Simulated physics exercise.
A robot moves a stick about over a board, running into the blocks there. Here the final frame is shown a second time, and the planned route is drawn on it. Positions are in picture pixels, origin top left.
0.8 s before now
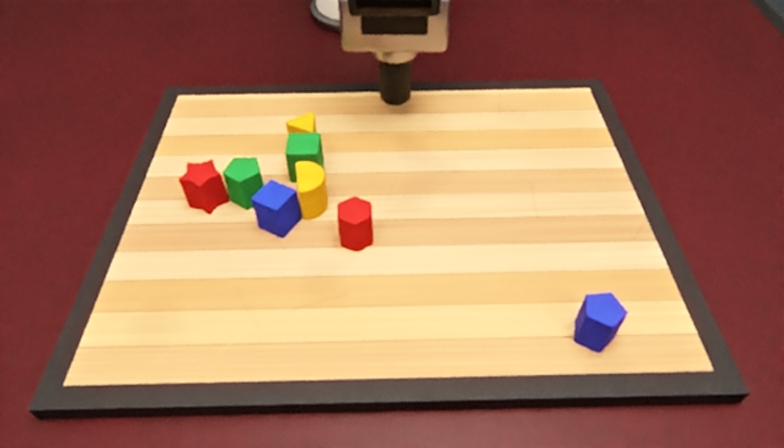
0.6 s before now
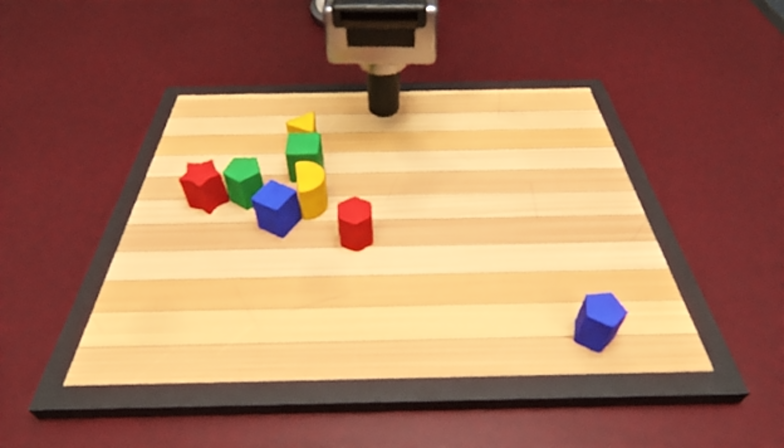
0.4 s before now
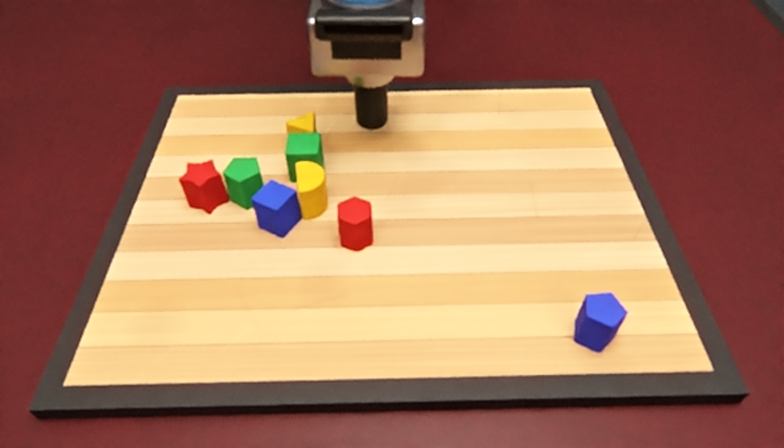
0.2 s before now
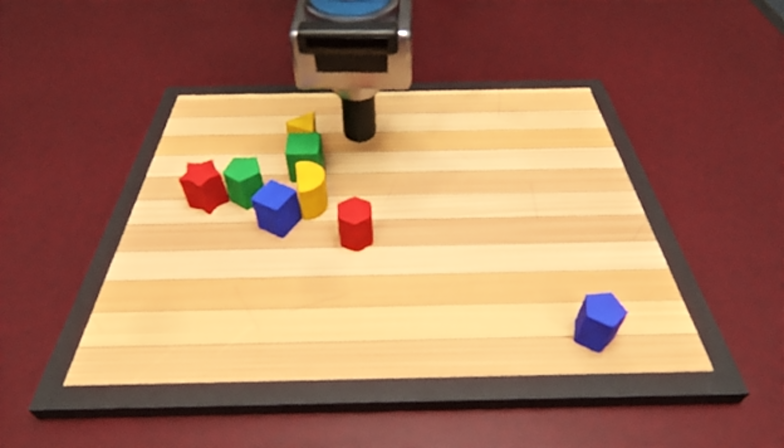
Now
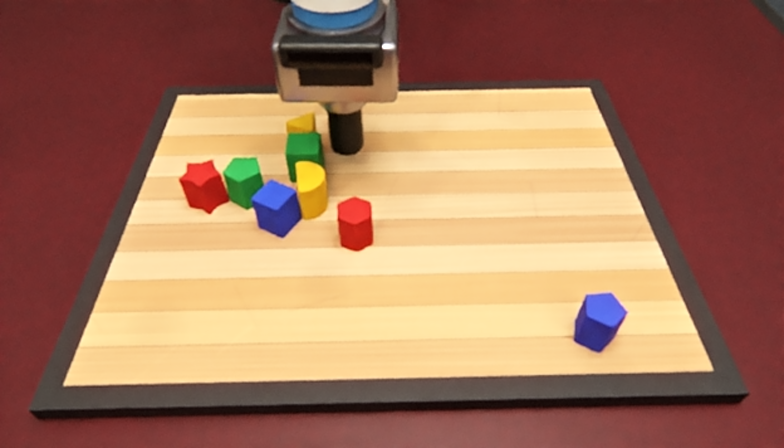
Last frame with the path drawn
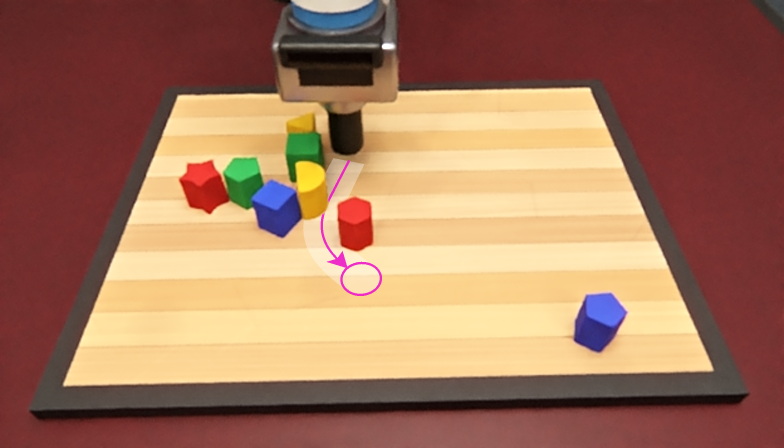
The video shows a robot arm moving a dark stick a short way down and to the left over a wooden board, nearing a green block, while the red, green, blue and yellow blocks all stay still.
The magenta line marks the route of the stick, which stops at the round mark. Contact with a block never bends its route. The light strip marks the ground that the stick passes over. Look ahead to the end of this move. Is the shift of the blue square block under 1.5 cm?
Answer: No.
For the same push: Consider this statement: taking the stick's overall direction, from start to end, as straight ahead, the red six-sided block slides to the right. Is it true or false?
False - the claim does not hold.
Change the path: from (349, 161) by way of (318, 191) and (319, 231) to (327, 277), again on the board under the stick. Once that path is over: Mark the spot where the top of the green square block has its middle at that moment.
It is going to be at (285, 149).
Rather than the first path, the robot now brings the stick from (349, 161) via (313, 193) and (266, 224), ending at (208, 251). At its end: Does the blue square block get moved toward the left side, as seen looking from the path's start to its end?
My answer is yes.
The line goes from (349, 161) through (330, 198) and (325, 241) to (361, 279).
On the path given first. One third of the way, stick (328, 184); blue square block (269, 197), turned 15° clockwise; yellow half-round block (303, 190).
Two thirds of the way, stick (323, 227); blue square block (259, 205), turned 60° clockwise; yellow half-round block (284, 227), turned 35° clockwise; red six-sided block (359, 212).
At the end, stick (360, 264); blue square block (259, 205), turned 60° clockwise; green square block unmoved; yellow half-round block (284, 228), turned 40° clockwise; red six-sided block (379, 223), turned 100° anticlockwise.
